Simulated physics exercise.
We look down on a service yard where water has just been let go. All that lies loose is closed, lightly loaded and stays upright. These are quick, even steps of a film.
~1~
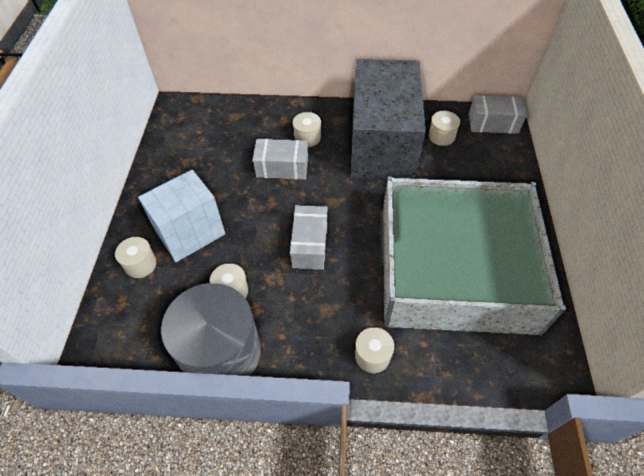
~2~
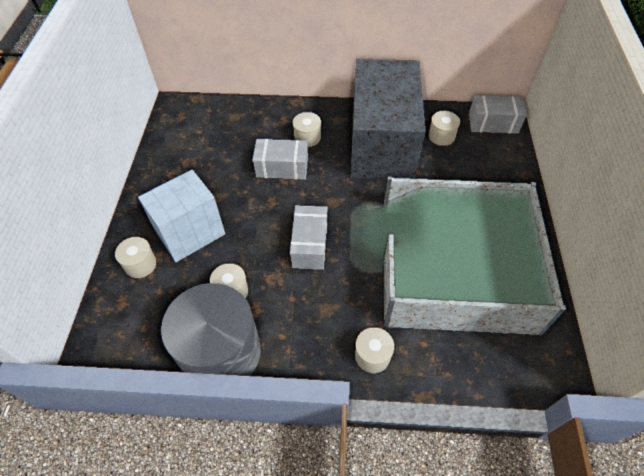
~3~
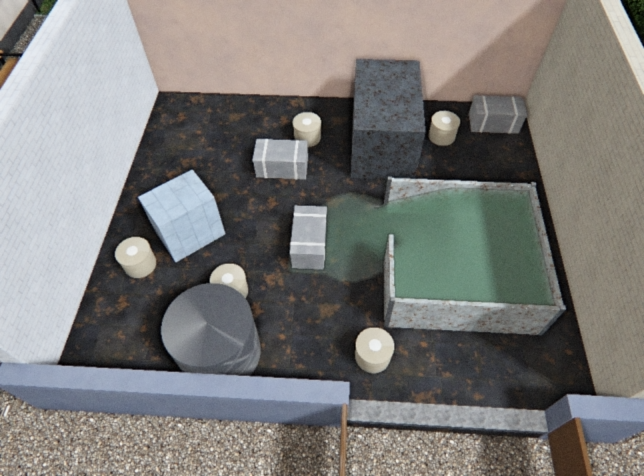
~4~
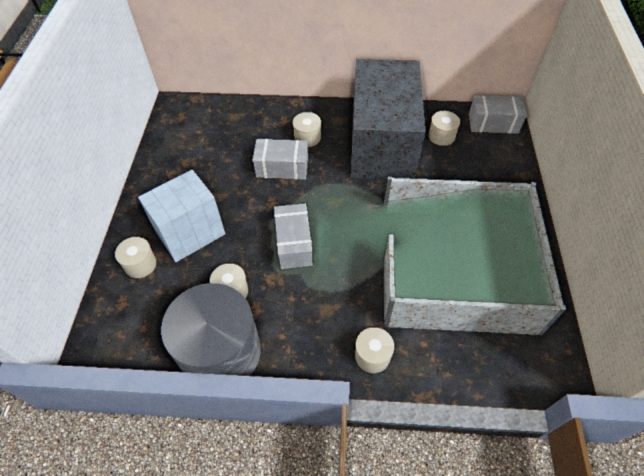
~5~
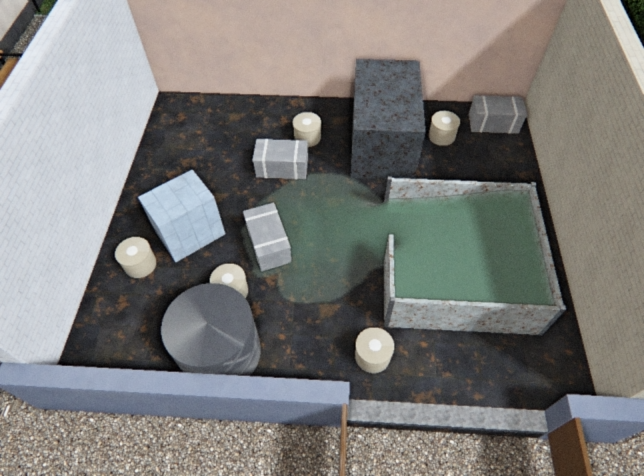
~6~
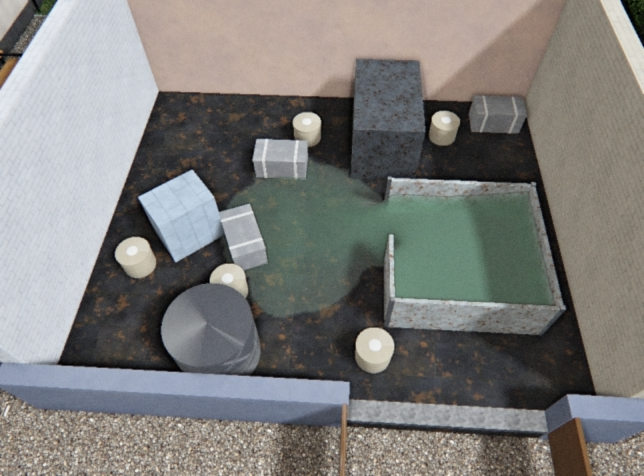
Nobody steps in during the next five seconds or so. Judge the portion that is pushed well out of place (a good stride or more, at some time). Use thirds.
That comes to between one and two thirds.
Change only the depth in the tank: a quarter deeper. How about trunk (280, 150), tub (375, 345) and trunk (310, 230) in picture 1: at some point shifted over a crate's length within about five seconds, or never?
As listed: Yes, short of that, shifted that much.
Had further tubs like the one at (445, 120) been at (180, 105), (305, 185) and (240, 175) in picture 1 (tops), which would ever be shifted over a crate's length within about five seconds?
In turn: Moved that far, swept aside, swept aside.
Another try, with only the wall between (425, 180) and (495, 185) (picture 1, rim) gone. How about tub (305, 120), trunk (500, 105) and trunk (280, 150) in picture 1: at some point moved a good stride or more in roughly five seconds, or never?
In turn: Under that, moved that far, never so far.
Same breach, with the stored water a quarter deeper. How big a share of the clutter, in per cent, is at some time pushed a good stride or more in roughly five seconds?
About 50 per cent.
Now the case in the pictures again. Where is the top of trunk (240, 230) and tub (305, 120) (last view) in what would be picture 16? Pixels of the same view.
Near (112, 309) and (307, 88).
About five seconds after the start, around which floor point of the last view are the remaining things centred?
Close to (293, 216).
A moment on, 1 of 8 are well off their spots; 0 afloat.
Next, 4 of 8 are well off their spots; 2 afloat.
Later, 4 of 8 are well off their spots; 4 afloat.
In the end, 4 of 8 are well off their spots, and 4 have been at some point; 5 afloat.
